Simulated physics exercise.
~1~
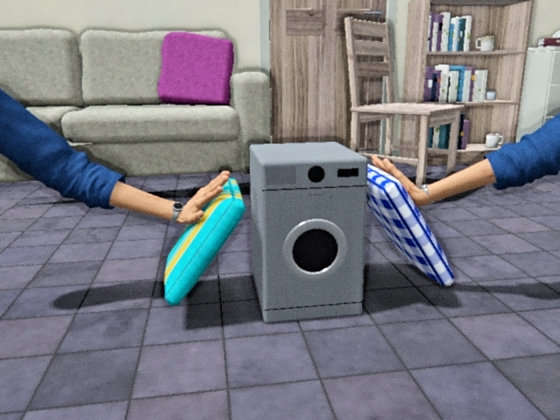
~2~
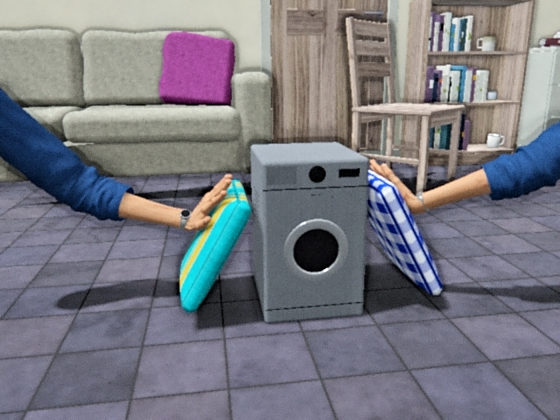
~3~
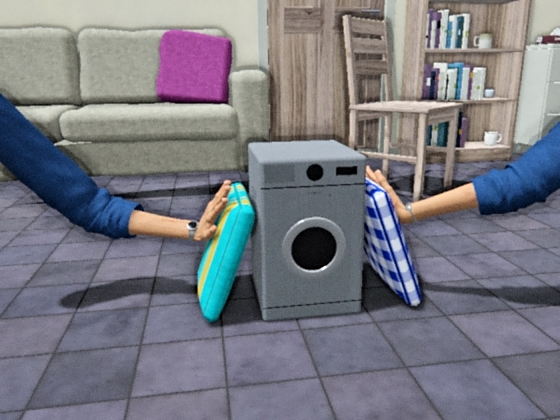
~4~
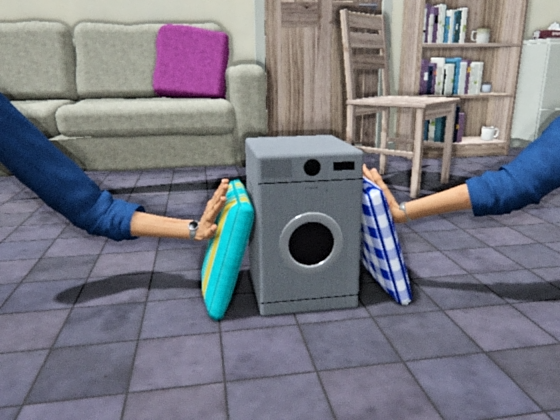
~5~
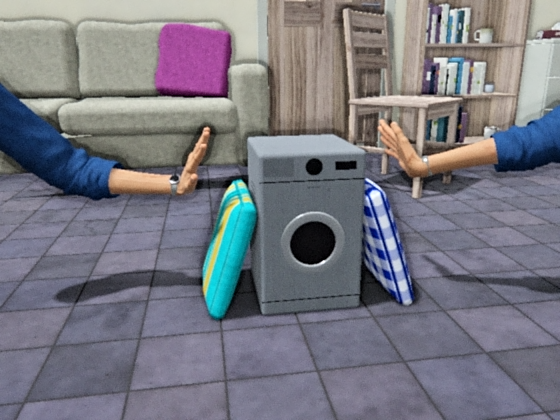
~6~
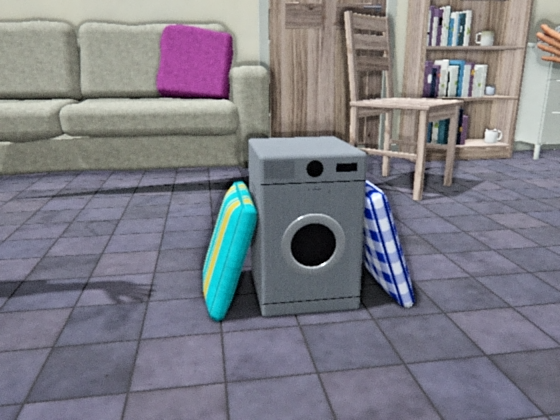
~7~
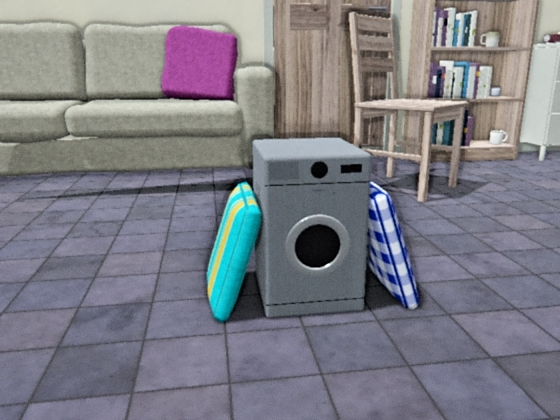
In a room with a bare, dark tiled floor, seen from the front by a slightly swaying camera, a grey machine with a round door stands in the middle. Behind it are a pale sofa with a purple cushion, a wooden chair and a bookshelf. Two hands in blue sleeves reach in from either side, pressing a turquoise, yellow-striped cushion against the machine's left side and a blue-and-white checked one against its right. The hands ease both cushions inward until they lean close, then let go and withdraw. Both cushions stay propped against the machine.
